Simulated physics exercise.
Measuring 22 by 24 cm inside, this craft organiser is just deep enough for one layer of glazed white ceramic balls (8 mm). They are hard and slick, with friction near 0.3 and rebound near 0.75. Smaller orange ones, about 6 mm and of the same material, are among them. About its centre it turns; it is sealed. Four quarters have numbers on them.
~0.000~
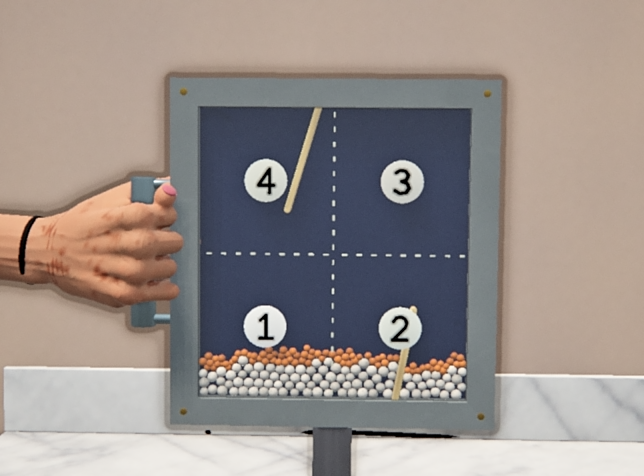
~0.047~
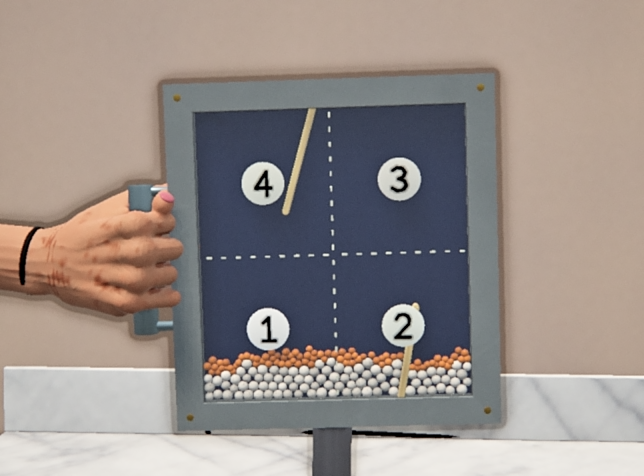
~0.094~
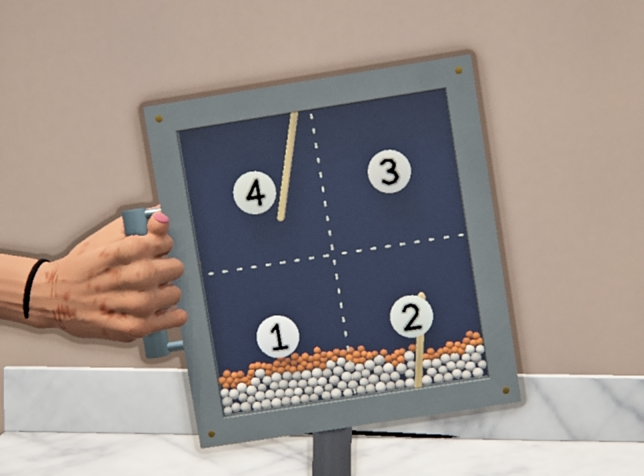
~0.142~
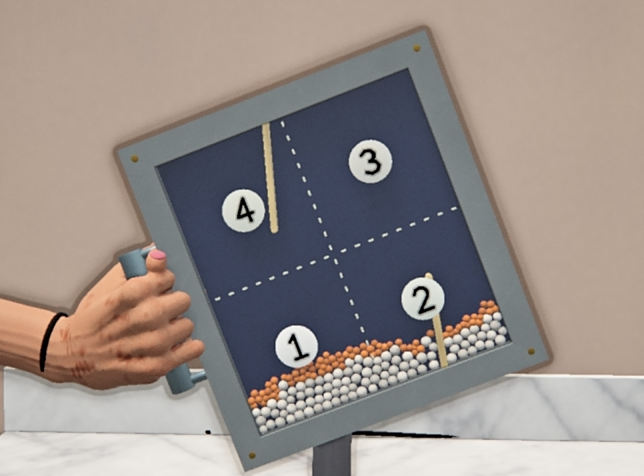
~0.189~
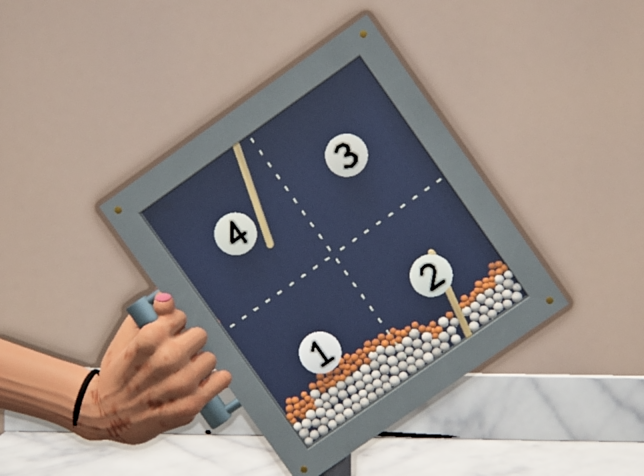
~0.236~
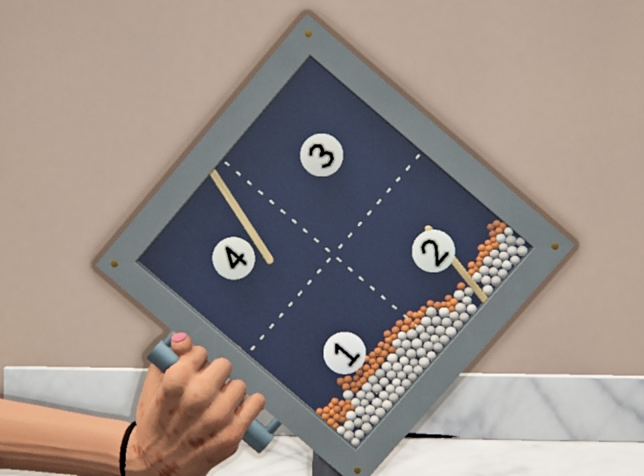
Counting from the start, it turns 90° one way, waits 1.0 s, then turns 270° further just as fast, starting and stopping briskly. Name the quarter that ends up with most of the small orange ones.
1.
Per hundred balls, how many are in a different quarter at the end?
Estimate: Roughly 50 %.
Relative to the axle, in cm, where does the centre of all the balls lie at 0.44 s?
9 cm right, 3 cm below.
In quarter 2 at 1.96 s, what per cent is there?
Share: Close to 0 percent.
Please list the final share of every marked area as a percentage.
In per cent: Quarter 1 holds 60, quarter 2 holds 40, quarter 3 holds 0, quarter 4 holds 0.
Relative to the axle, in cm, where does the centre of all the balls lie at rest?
About 2 cm left and 10 cm below.
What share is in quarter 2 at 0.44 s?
30 %.
After 0.44 s, it stands 90° anticlockwise; the balls' middle is 9 cm right of and 3 cm below the centre; no. 1, 70 %, no. 2, 30 %; small ones, no. 1, 75 %, no. 2, 25 %.
After 1.96 s, it has come round 225° anticlockwise; the balls' middle is 8 cm right of and 3 cm below the centre; no. 3, 20 %, no. 4, 80 %; small ones, no. 3, 15 %, no. 4, 85 %.
After 2.48 s, it has come round 360° anticlockwise; the balls' middle is 4 cm left of and 8 cm below the centre; no. 1, 70 %, no. 2, 20 %, no. 3, 5 %; small ones, no. 1, 85 %, no. 2, 10 %, no. 3, 10 %.
Settled by 3.2 s, it has come round 360° anticlockwise; no. 1, 60 %, no. 2, 40 %, no. 3, 0 %, no. 4, 0 %; small ones, no. 1, 75 %, no. 2, 25 %.
